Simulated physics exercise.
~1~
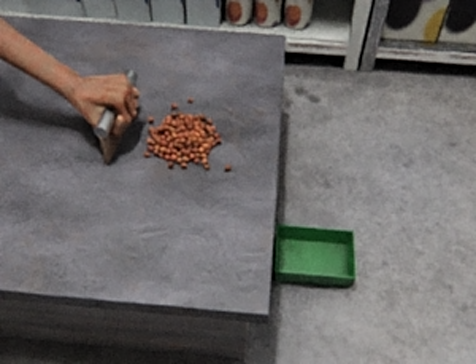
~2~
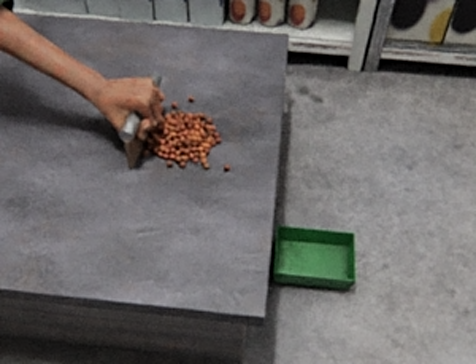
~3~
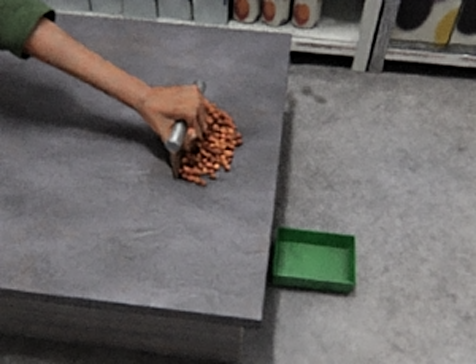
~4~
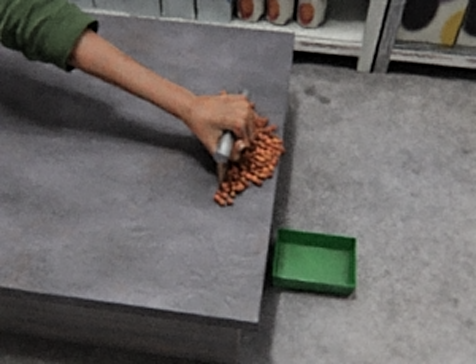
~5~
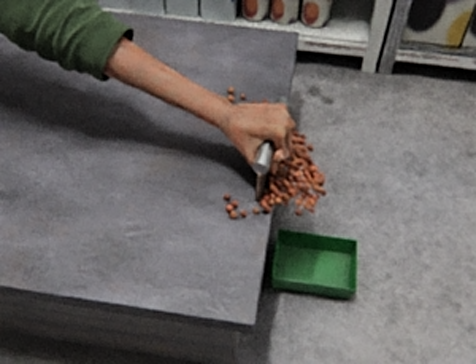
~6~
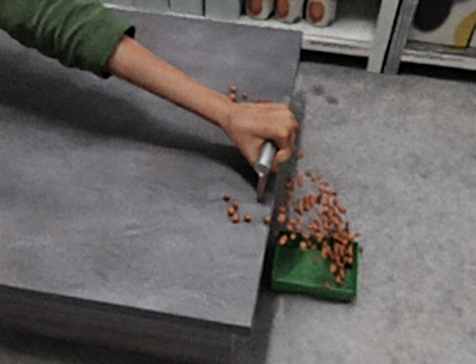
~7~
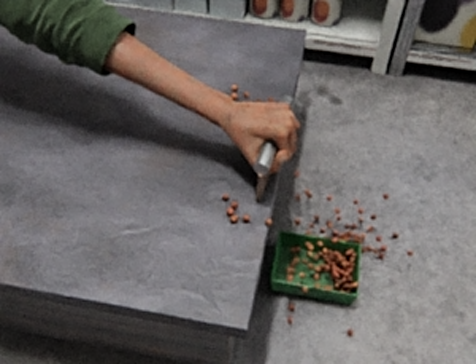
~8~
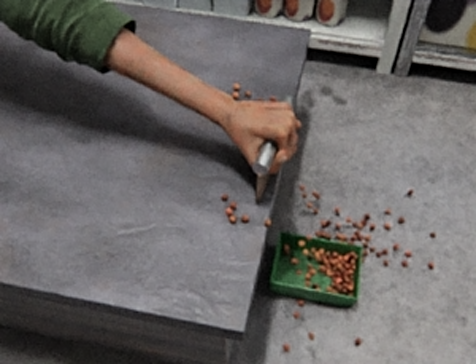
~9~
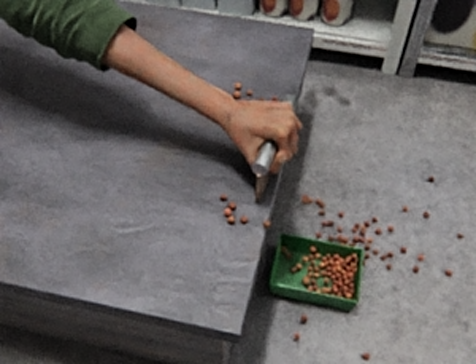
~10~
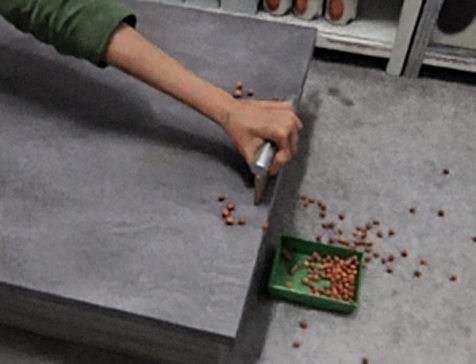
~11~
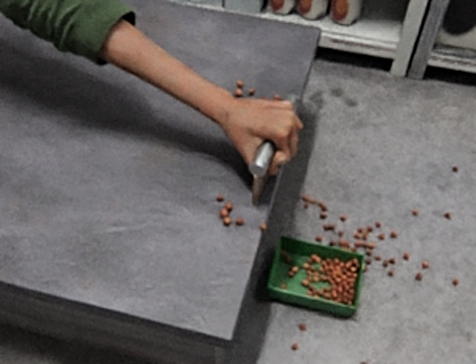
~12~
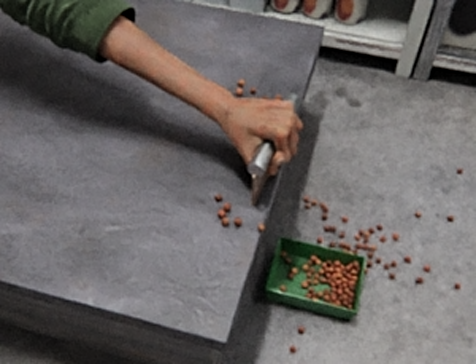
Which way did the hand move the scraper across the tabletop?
The hand moved the scraper to the right, towards the edge of the tabletop.
